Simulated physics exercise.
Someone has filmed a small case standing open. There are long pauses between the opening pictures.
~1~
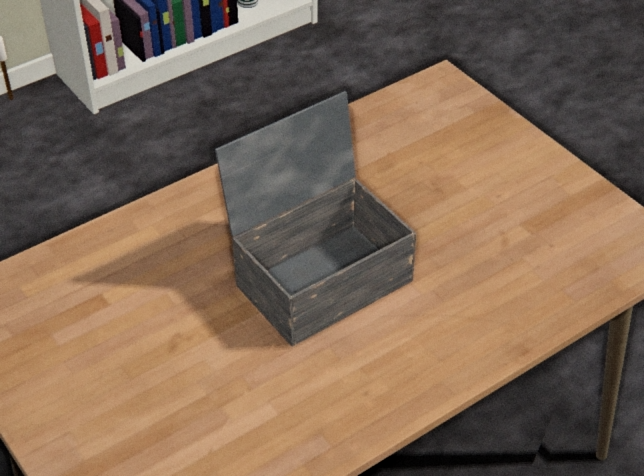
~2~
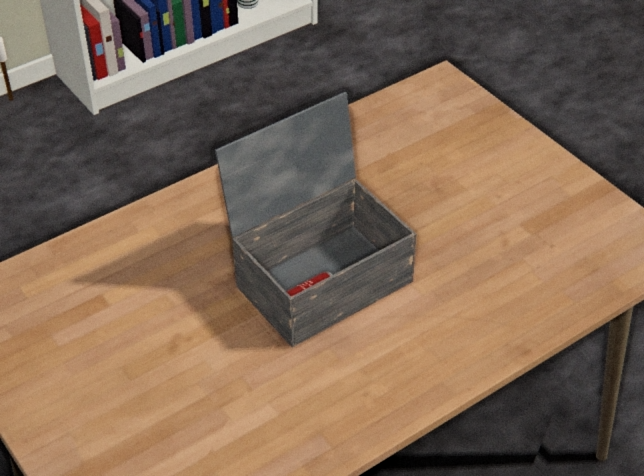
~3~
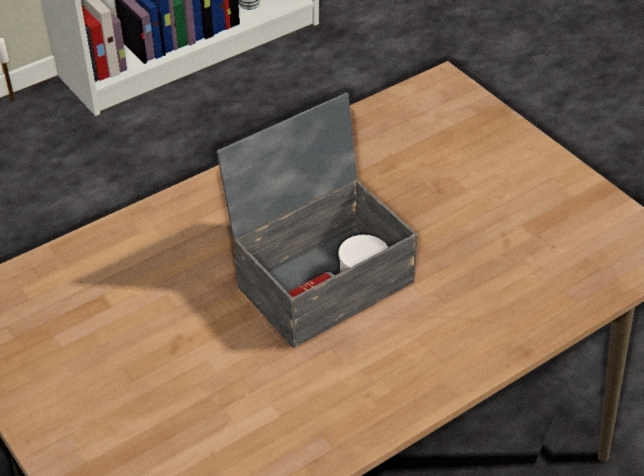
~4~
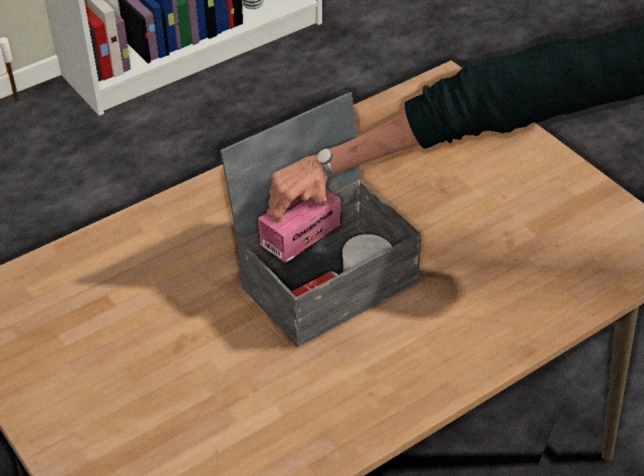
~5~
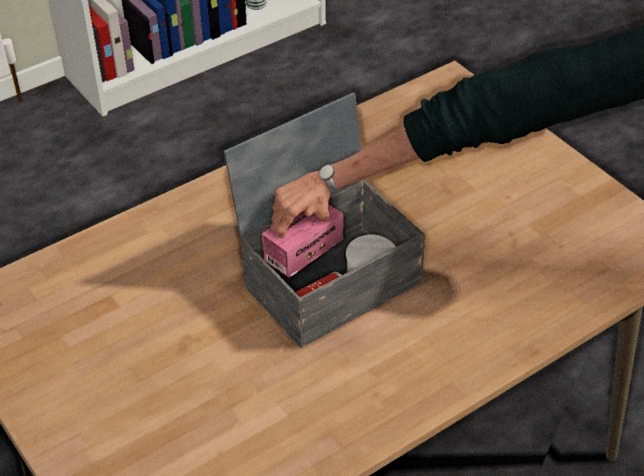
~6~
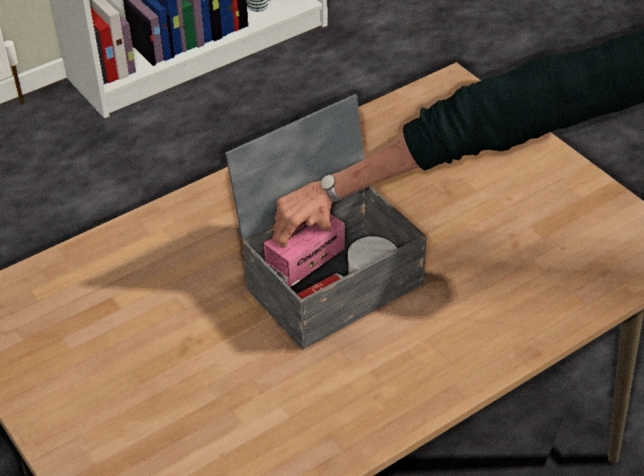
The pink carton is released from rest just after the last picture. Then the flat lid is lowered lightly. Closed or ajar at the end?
It shuts flat.
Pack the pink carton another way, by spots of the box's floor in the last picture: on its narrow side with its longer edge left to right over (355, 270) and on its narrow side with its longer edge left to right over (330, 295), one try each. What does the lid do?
In the first case it shuts flat; in the second case it closes.
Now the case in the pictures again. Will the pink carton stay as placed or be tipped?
The pink carton stays as placed.
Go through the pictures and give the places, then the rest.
In the first frame, the last thing is not in view yet.
In the second frame, the last thing is not in view yet.
In the third frame, the last thing is not in view yet.
The fourth frame shows still above its spot; pink carton (300, 222).
The fifth frame shows still above its spot; pink carton (303, 237).
The sixth frame shows in place under the hand; pink carton (305, 246).
Then, 0.40 s later than the last frame, pink carton moved a little near (302, 270).
Then, 1.40 s later than the last frame, lid 75° above the rim; pink carton moved a little near (303, 271).
Then, 1.70 s later than the last frame, lid 46° above the rim; pink carton moved a little near (303, 271).
Then, 2.00 s later than the last frame, lid shut; pink carton moved a little near (303, 271).
When it is over, lid shut; moved from the start, pink carton; the other 2 as before. End places, in pixels of the last picture, pink carton near (303, 271).
